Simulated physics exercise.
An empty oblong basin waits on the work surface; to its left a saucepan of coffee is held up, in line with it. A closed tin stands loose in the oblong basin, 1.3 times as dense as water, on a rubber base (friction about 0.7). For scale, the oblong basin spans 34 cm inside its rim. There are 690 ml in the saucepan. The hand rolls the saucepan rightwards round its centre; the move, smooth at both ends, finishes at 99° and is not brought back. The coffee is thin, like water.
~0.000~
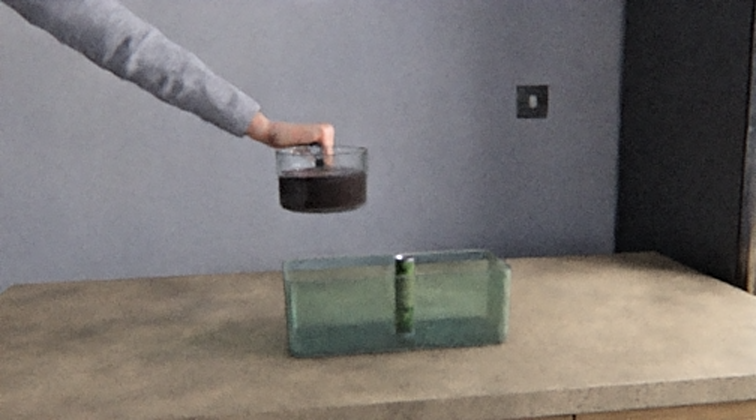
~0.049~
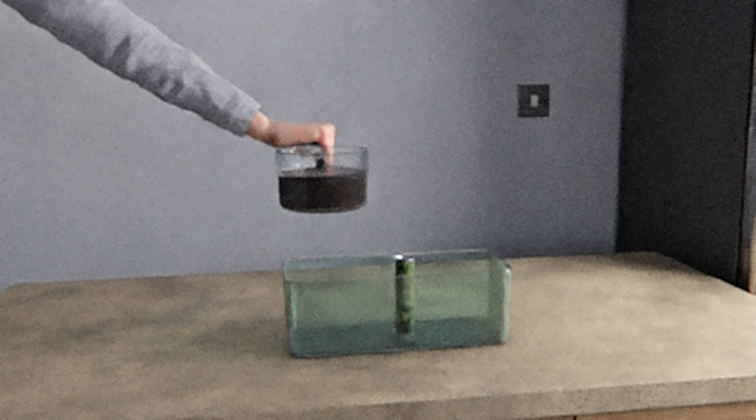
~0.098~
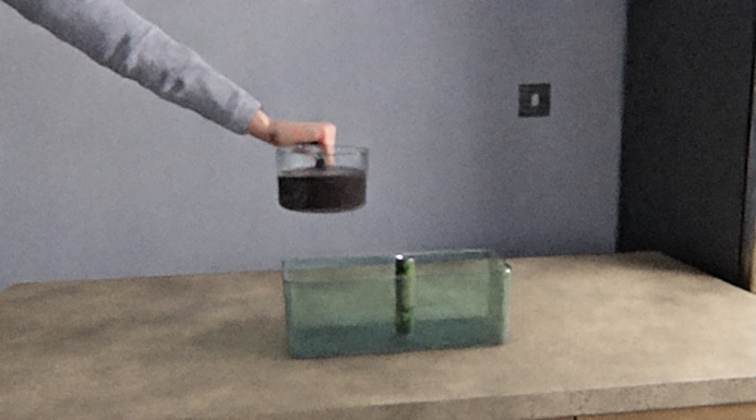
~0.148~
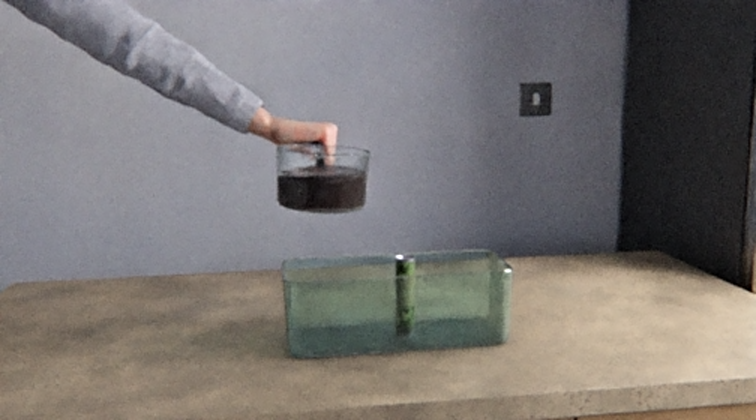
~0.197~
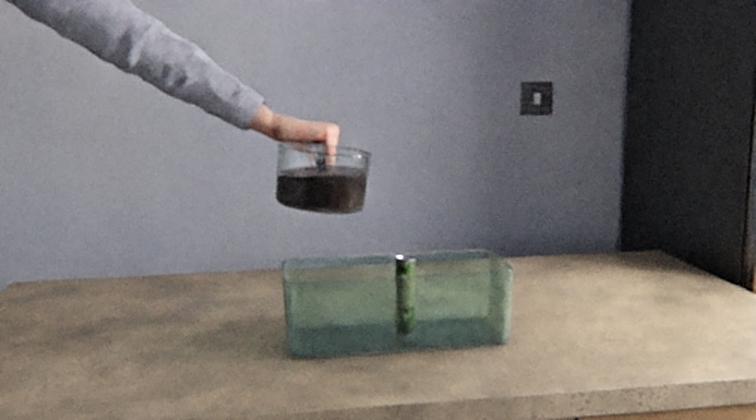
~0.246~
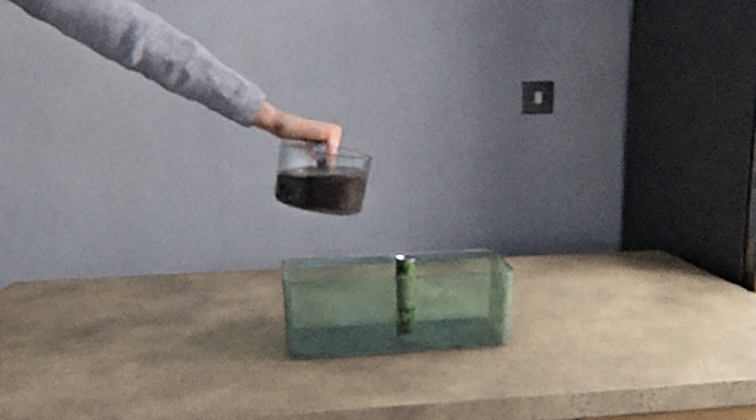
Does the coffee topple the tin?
The tin stays up.
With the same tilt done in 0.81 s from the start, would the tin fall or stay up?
Then it keeps standing.
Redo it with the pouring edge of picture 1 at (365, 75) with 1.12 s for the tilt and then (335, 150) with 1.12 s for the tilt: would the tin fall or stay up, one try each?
First it remains upright; then it remains upright.
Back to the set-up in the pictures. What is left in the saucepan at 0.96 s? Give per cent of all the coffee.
Near 24 in a hundred.
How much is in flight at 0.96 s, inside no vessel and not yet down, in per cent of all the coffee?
Near 18 in a hundred.
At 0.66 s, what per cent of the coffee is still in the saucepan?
About 80 per cent.
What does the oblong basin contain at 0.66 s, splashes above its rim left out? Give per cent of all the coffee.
Some 1 per cent.
After 0.66 s the tilt is 63° and 80 per cent is still to pour; the tin stands where it began.
After 0.96 s the tilt is 94° and 24 per cent is still to pour; the tin stands where it began.
After 1.28 s the tilt is 99° and 3 per cent is still to pour; the tin stands where it began.
After 1.62 s the tilt is 99° and 0 per cent is still to pour; the tin stands where it began.
In the end the tin stands where it began.
